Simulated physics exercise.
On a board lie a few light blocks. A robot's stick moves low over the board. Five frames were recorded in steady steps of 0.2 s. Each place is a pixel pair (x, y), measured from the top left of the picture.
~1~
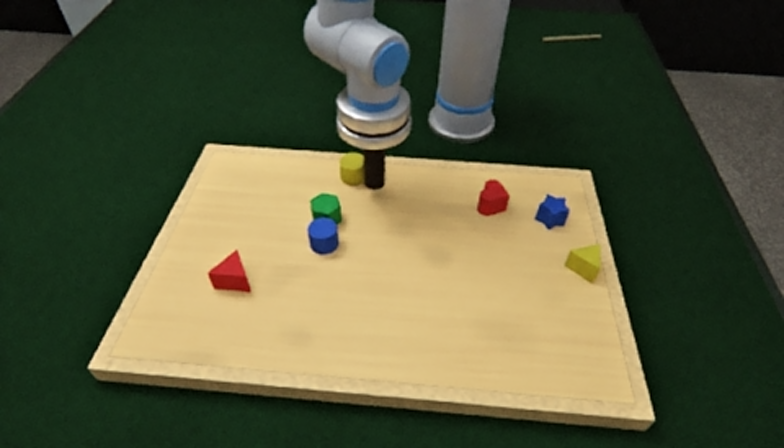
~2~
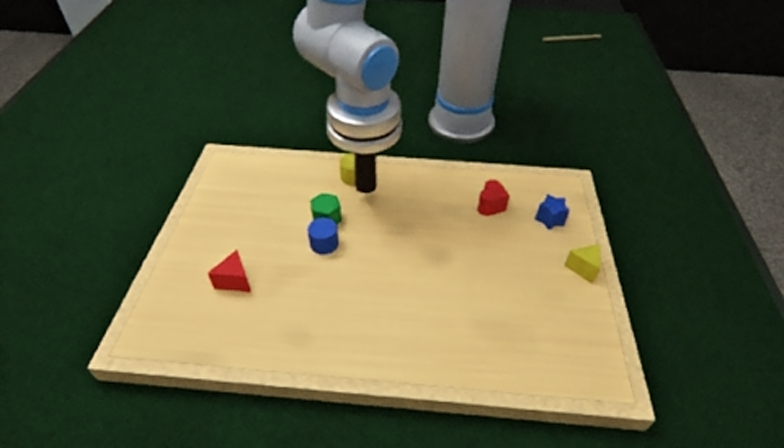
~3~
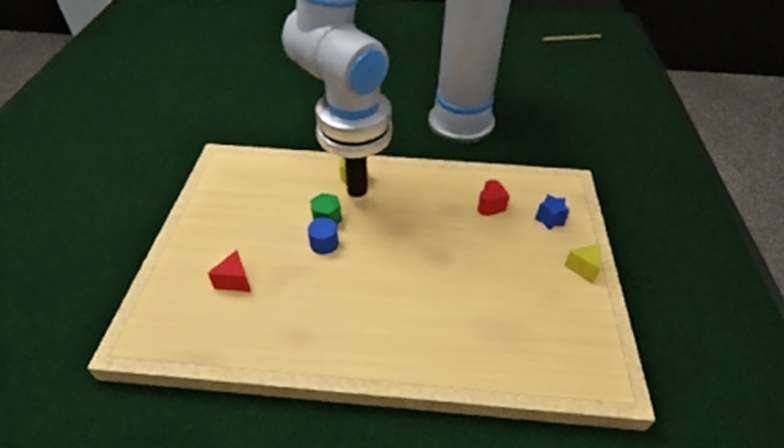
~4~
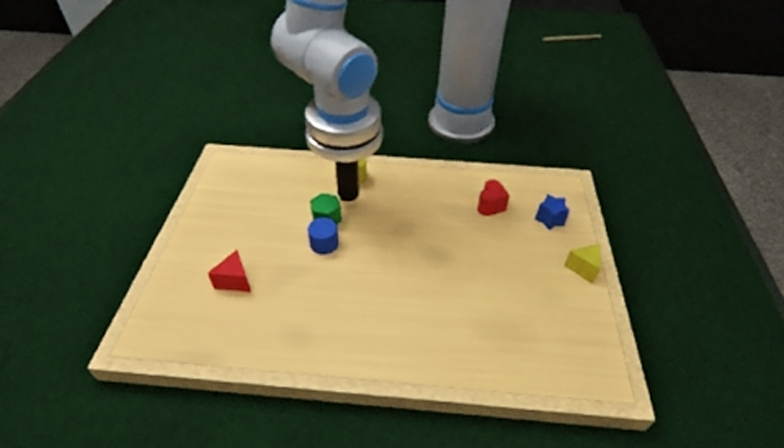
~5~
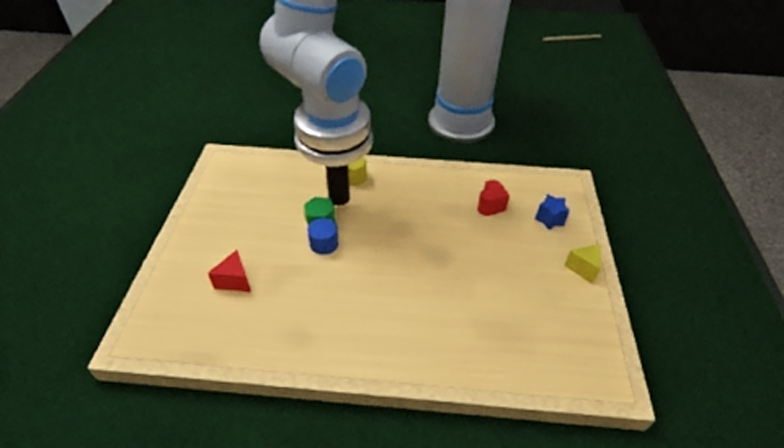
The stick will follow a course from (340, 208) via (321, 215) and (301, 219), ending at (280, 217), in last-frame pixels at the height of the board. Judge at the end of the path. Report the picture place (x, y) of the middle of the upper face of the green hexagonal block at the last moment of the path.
About (288, 221).
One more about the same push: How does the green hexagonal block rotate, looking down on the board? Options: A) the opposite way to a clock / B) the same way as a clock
The answer is A.
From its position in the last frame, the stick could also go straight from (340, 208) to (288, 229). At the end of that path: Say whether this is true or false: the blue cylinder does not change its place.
Answer: False.
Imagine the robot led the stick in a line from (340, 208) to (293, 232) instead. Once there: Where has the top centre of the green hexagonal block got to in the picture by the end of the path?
The top centre is at (279, 235).
The first path, step by step. Halfway along, stick (310, 208); green hexagonal block (295, 219), turned 30° anticlockwise; blue cylinder (319, 233).
At the end, stick (279, 208); green hexagonal block (288, 221), turned 65° anticlockwise; blue cylinder (319, 233); yellow cylinder in place.
